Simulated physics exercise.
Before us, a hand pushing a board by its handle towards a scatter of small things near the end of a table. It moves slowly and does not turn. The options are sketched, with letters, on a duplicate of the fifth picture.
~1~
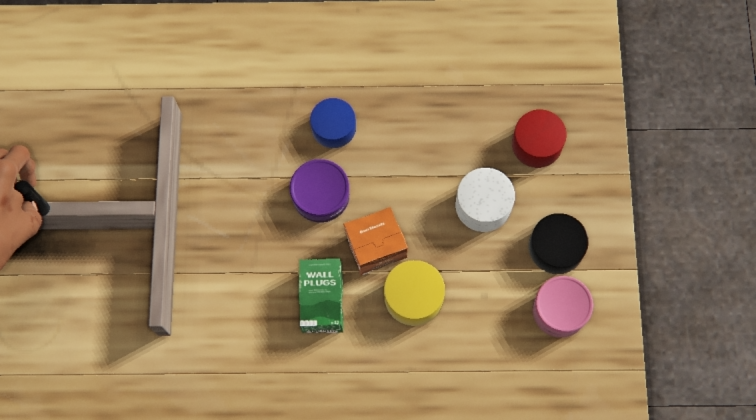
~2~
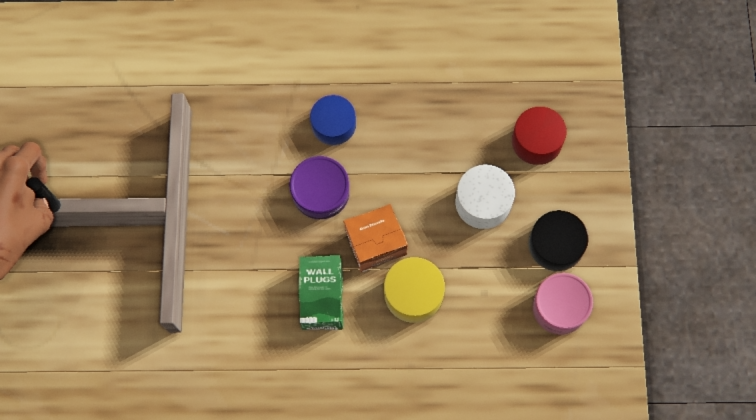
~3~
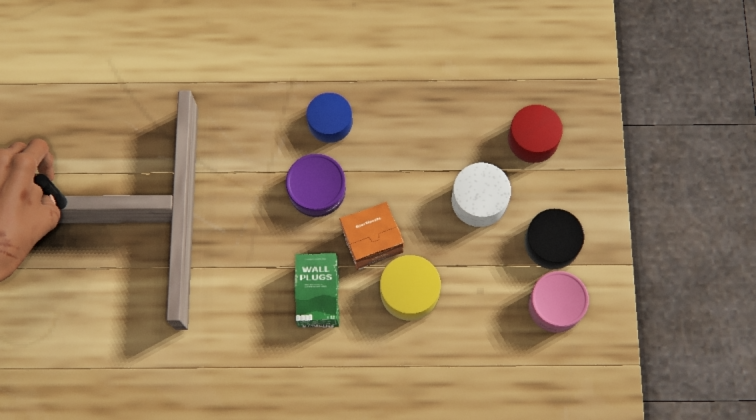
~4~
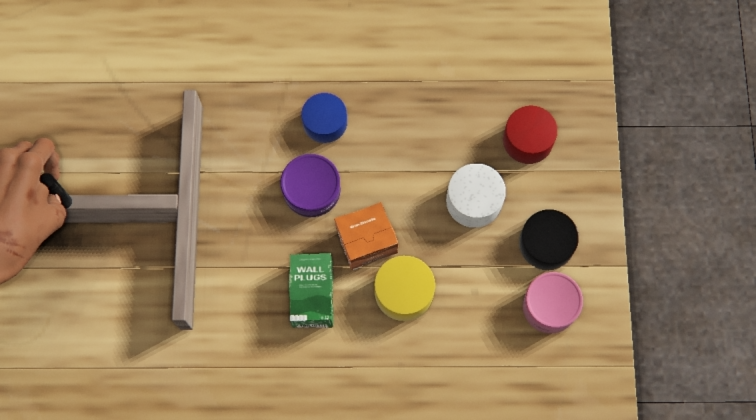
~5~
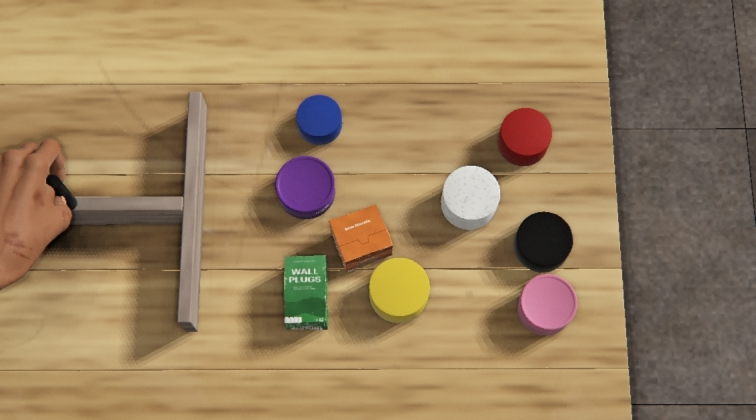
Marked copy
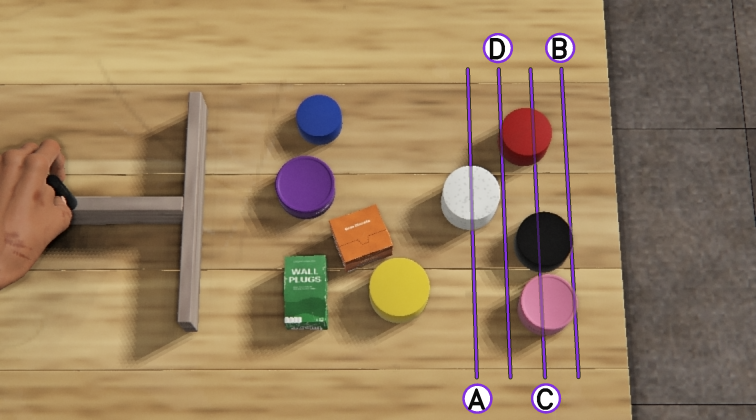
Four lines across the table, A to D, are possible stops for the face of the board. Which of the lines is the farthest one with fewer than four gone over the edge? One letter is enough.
As far as mark C.
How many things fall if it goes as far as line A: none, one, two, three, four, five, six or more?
In all, none.
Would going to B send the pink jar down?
Yes.
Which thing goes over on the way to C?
It is the pink jar.
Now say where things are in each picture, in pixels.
The first picture shows pink jar (562, 307); white pot (485, 200); blue pot (333, 124).
The second picture shows board (172, 205); purple tub (321, 188).
The third picture shows board (179, 202); orange box (372, 235).
The fourth picture shows board (184, 202); green box (311, 290).
The fifth picture shows board (190, 203); pink jar (547, 305); white pot (470, 197); blue pot (319, 120).
On the marked copy, A at (472, 217); B at (570, 217); C at (537, 217); D at (504, 217).
Following C. Soon after the start, board (316, 203); blue pot (348, 120); green box (345, 293).
Later, board (442, 203); pink jar (576, 311); white pot (526, 185).
In the end, board (537, 202); pink jar over the edge; black pot (617, 239); one fallen.
As for the rest, A is within the limit but short; B drops five; D is within the limit but short.
